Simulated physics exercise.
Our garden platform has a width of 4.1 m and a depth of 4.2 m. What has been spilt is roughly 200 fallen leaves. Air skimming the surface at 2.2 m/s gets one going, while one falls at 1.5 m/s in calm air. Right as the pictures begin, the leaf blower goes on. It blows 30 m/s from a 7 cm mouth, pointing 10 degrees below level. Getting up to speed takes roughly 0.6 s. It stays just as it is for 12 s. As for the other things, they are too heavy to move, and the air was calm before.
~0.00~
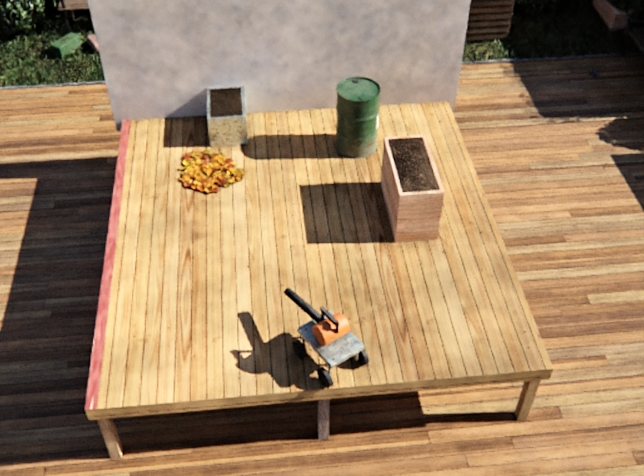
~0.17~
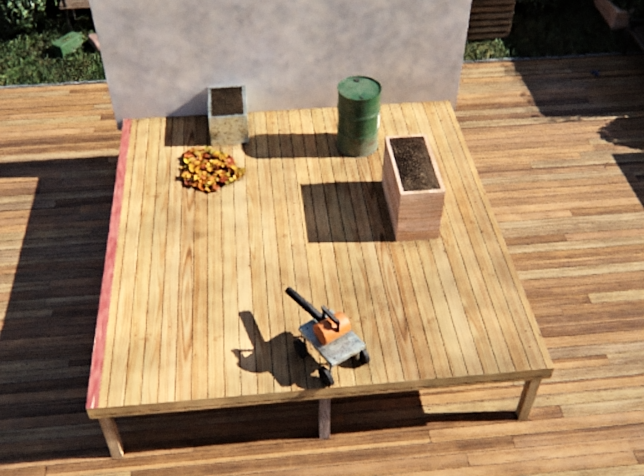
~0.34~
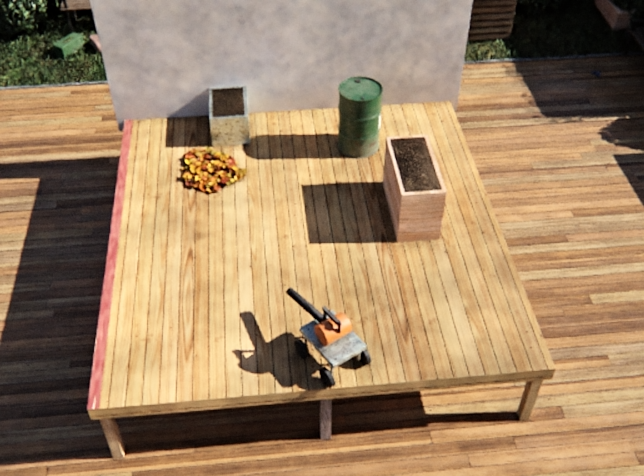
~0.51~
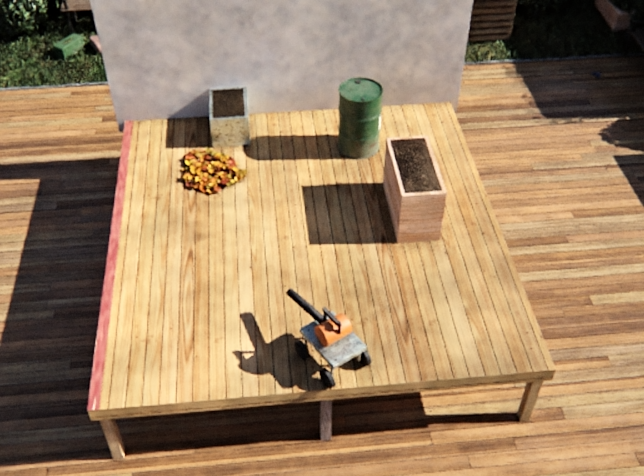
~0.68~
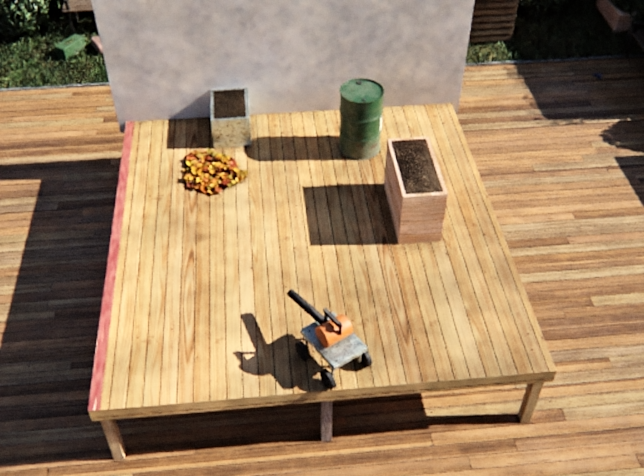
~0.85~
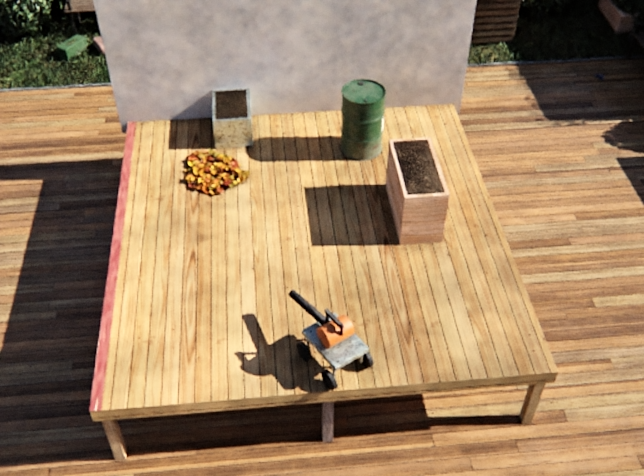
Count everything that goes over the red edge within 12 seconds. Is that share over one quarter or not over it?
The loss there does not beat a quarter.
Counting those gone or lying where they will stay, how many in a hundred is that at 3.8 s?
I reckon around 50 per cent.
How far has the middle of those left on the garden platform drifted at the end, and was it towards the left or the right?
Direction to the left-hand side, distance about 0.2 m.
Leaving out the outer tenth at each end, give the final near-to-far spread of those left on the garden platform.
The middle bunch covers about 0.8 m from near to far.
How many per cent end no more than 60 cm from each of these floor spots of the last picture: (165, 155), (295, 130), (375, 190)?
First spot near 15 %, second near 0 %, third near 0 %.
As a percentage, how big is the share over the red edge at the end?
Roughly 10 percent at the end.
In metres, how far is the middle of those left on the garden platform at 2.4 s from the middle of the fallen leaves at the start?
Roughly 1.0 m.
After 2.4 s the count stands so, 2 % are over the red edge; the middle of those still in play is near (189, 129).
After 3.8 s the count stands so, 5 % are over the red edge; the middle of those still in play is near (187, 126).
After 6.6 s the count stands so, 8 % are over the red edge; the middle of those still in play is near (190, 124).
After 12.0 s, at the end, 10 % are over the red edge; the middle of those still in play is near (190, 124).
